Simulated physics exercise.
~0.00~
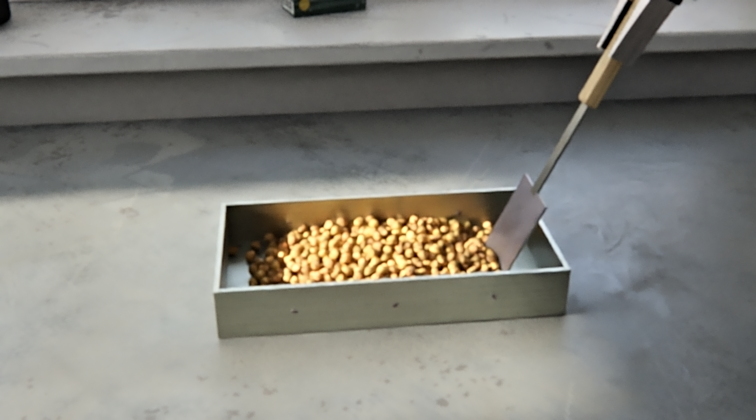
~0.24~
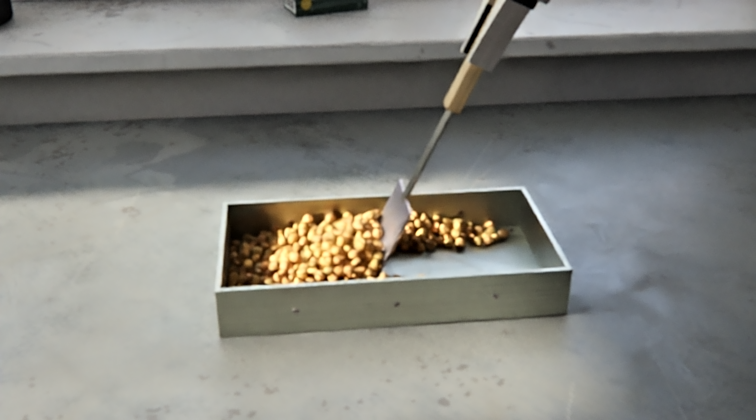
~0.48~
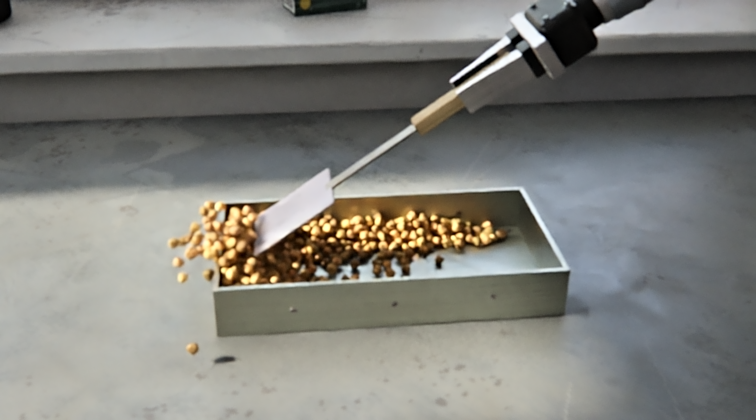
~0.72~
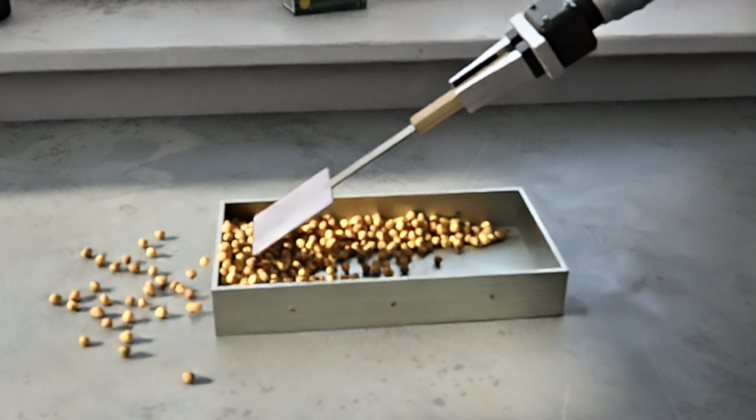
We see a flat paddle held in a robot gripper push dried chickpeas leftward along a shallow metal trough, then tilt as some spill over the left end. The paddle stops there, with a small share scattered on the grey table and most still in the trough.
